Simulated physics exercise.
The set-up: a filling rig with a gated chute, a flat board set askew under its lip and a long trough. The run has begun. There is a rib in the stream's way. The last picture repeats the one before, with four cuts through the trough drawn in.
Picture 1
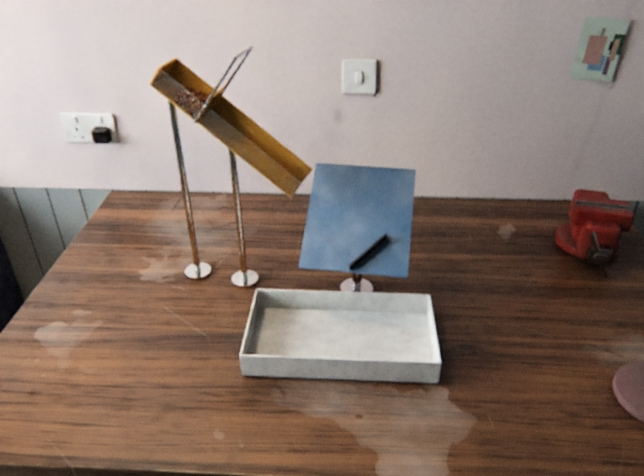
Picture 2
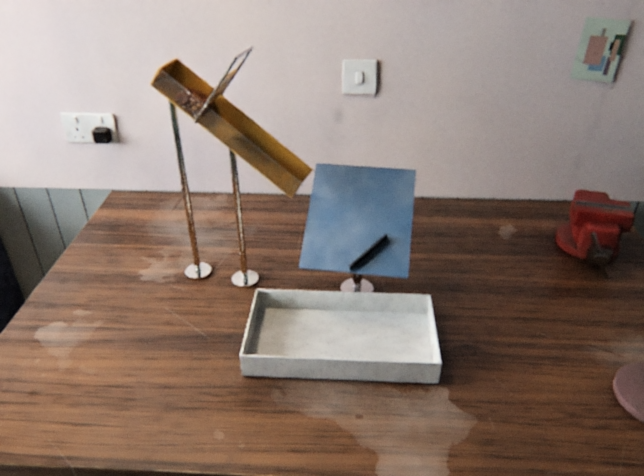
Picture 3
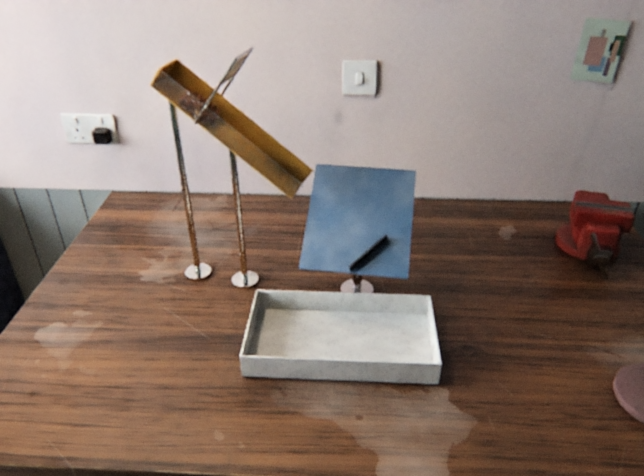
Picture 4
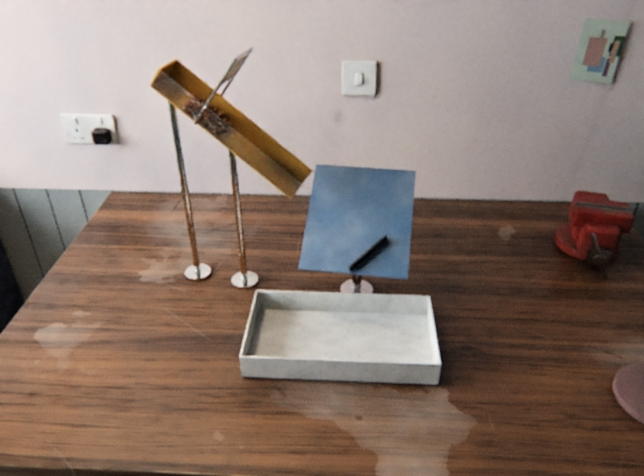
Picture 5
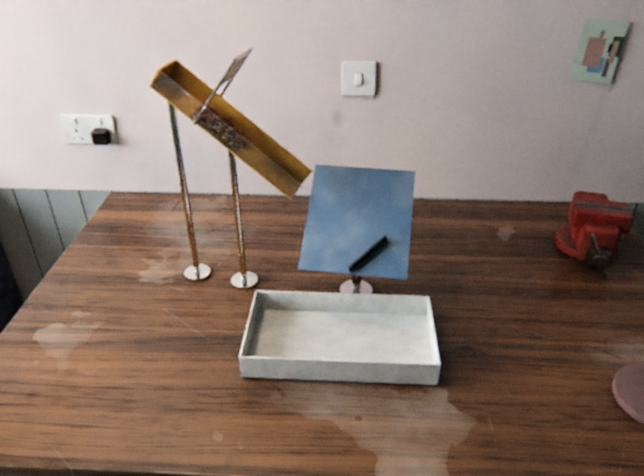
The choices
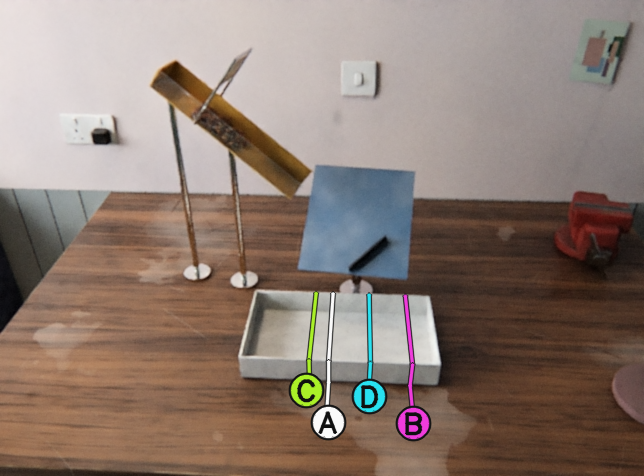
Small brown pieces slide partway down a tilted yellow chute above a blue board and an empty white tray.
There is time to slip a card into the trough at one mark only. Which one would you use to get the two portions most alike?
A beats the others.
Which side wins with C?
The right side.
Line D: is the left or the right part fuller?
More lands on the left.
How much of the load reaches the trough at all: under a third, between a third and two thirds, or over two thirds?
It is over two thirds.
On the marked copy, line A crosses the front rim at (328, 360); line B crosses the front rim at (412, 363); line C crosses the front rim at (309, 359); line D crosses the front rim at (370, 362).
With A, of what is caught, about two thirds on the left of the divider, about a third on the right.
With B, of what is caught, nearly all on the left of the divider, a small part on the right.
With C, of what is caught, a small part on the left of the divider, nearly all on the right.
With D, of what is caught, most on the left of the divider, a small part on the right.
